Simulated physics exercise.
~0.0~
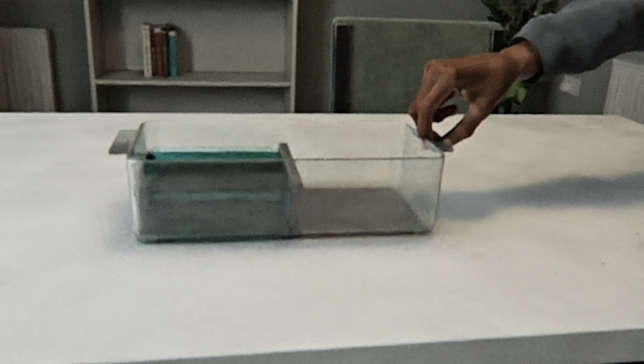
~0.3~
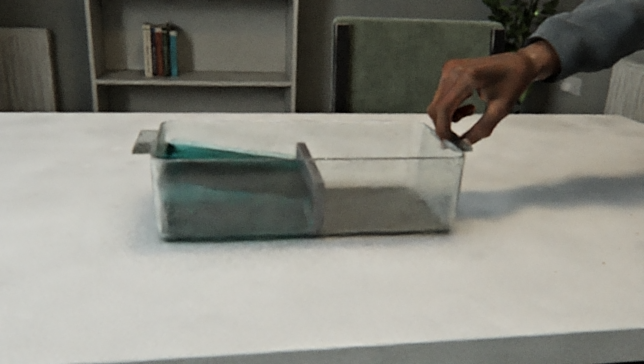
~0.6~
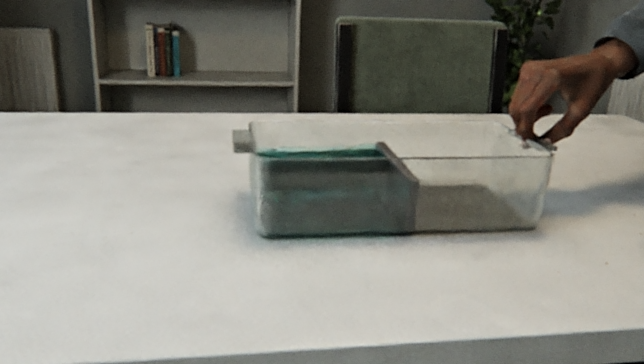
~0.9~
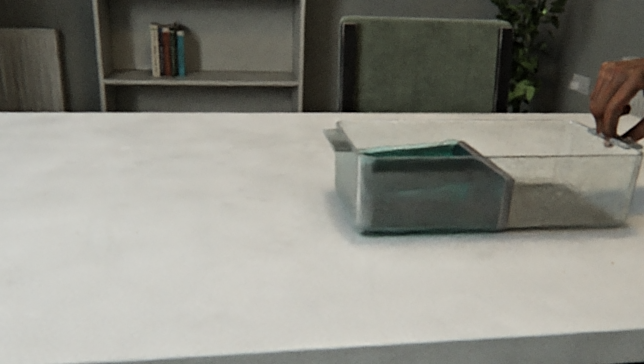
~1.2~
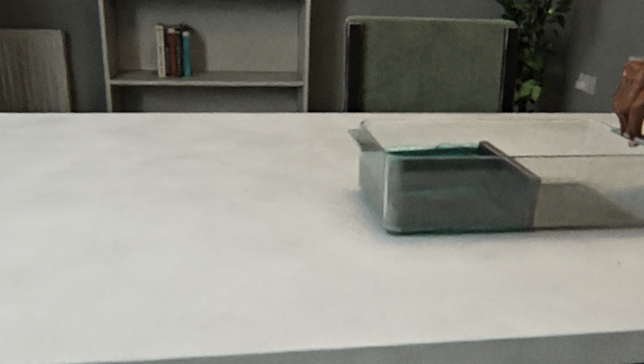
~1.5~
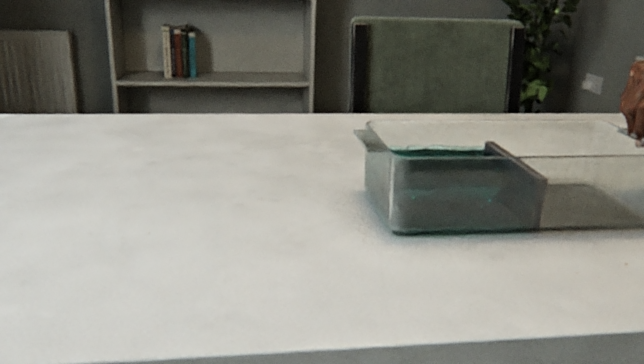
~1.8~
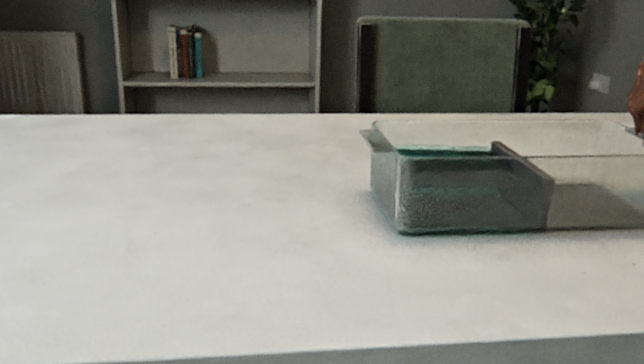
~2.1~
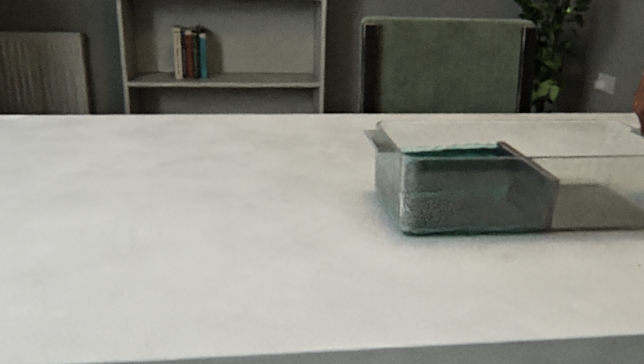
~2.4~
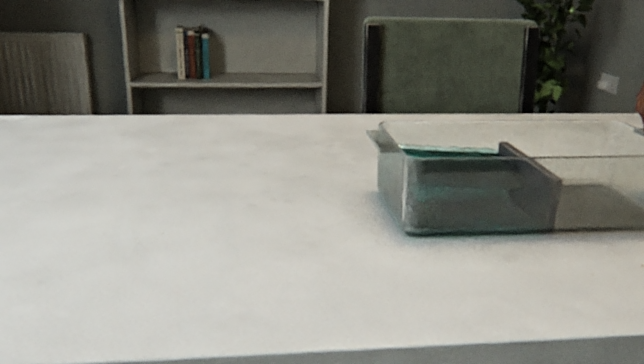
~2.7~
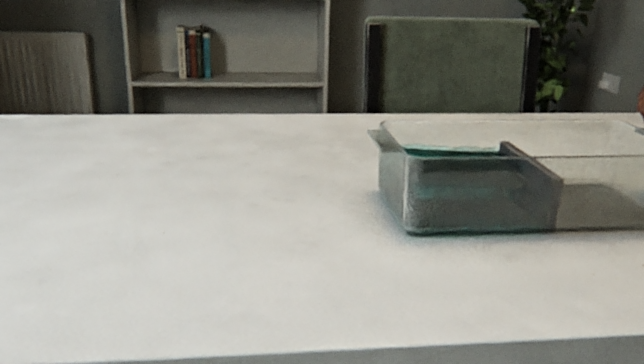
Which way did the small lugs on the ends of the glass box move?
The lugs moved to the right along with the box as the hand pulled it.
